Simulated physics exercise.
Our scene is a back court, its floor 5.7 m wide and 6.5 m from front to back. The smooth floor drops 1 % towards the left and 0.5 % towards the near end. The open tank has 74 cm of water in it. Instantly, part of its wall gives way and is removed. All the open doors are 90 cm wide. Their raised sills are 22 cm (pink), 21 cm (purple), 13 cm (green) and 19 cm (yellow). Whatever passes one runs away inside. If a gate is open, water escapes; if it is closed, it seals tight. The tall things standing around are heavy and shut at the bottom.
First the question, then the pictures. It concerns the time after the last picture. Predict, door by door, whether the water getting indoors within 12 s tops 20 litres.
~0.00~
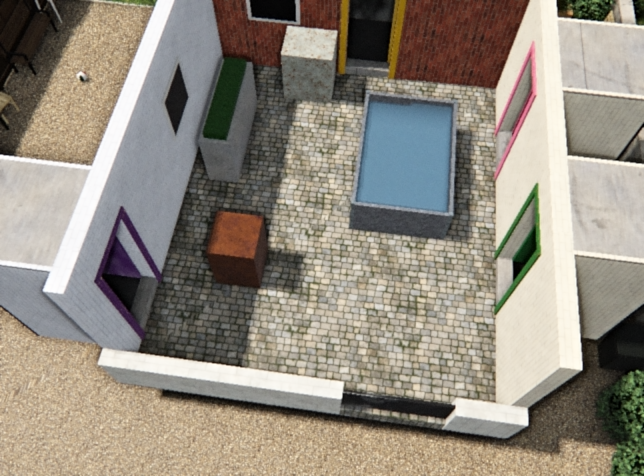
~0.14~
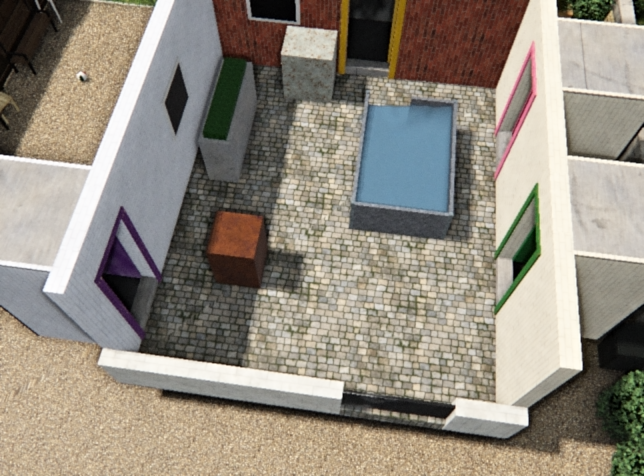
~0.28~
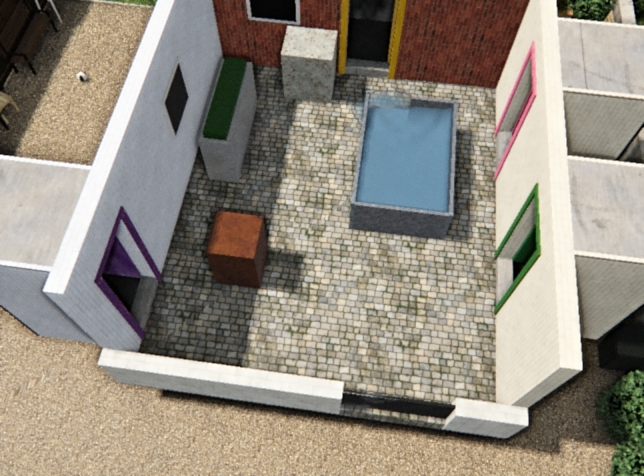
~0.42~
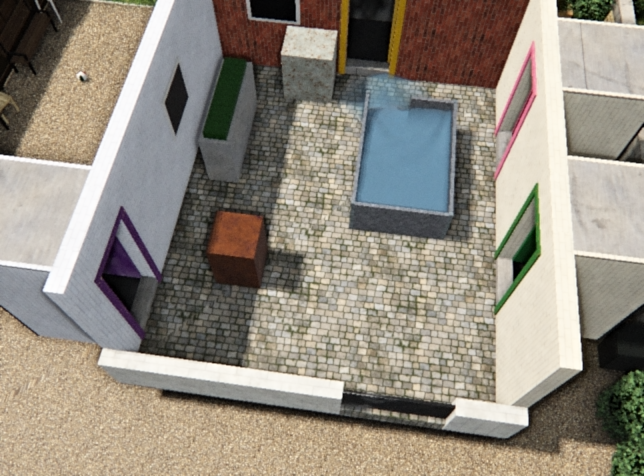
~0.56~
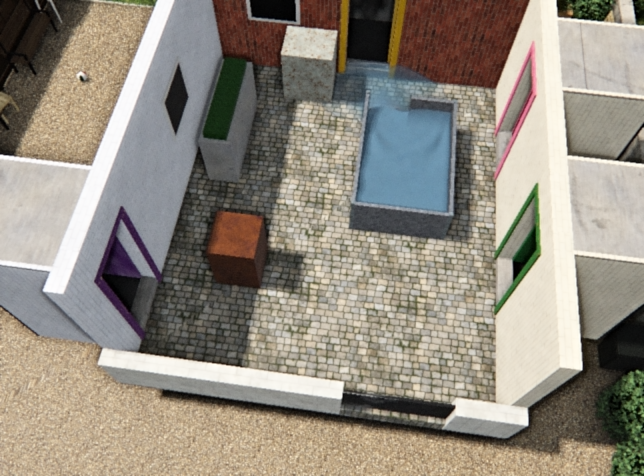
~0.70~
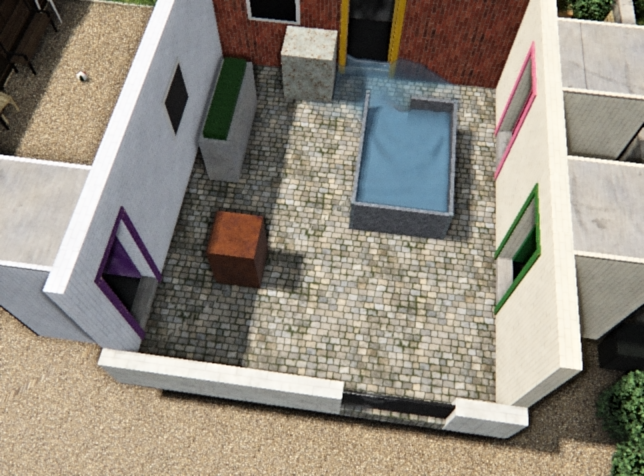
Pink door: The inflow ends up lower than the cap; purple door: The inflow ends up lower than the cap; green door: The inflow ends up lower than the cap; yellow door: The inflow ends up higher than the cap.
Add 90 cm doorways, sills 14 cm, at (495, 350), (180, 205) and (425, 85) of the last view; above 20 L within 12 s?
In that order: Below, not over, past it.
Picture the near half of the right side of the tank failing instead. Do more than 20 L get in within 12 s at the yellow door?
Relative to that limit, yellow ends up on the low side.
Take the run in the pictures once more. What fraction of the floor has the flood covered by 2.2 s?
Covered: Roughly 25 %.
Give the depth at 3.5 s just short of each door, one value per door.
In centimetres, the pink door has 10, the purple door 0, the green door 3 and the yellow door 30.
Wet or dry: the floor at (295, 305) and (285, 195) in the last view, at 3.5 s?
I'd say spared, then drenched.
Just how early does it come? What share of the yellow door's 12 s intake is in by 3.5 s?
85 percent or so by then.
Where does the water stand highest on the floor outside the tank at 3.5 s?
That would be near pixel (370, 78).
After 1.4 s water covers 15 % of the floor and is deepest (48 cm) near (361, 77); pink door not reached, purple door not reached, green door not reached, yellow door 46 cm at the sill, 102 L in.
After 2.2 s water covers 25 % of the floor and is deepest (42 cm) near (352, 76); pink door 10 cm at the sill, 0 L in, purple door not reached, green door not reached, yellow door 42 cm at the sill, 237 L in.
After 3.5 s water covers 55 % of the floor and is deepest (30 cm) near (370, 78); pink door 10 cm at the sill, 0 L in, purple door not reached, green door 3 cm at the sill, 0 L in, yellow door 30 cm at the sill, 351 L in.
After 7.0 s water covers 90 % of the floor and is deepest (20 cm) near (343, 82); pink door 8 cm at the sill, 0 L in, purple door 3 cm at the sill, 0 L in, green door 7 cm at the sill, 0 L in, yellow door 19 cm at the sill, 420 L in.
After 12.0 s water covers 95 % of the floor and is deepest (14 cm) near (142, 343); pink door 5 cm at the sill, 0 L in, purple door 13 cm at the sill, 0 L in, green door 5 cm at the sill, 0 L in, yellow door 11 cm at the sill, 421 L in.
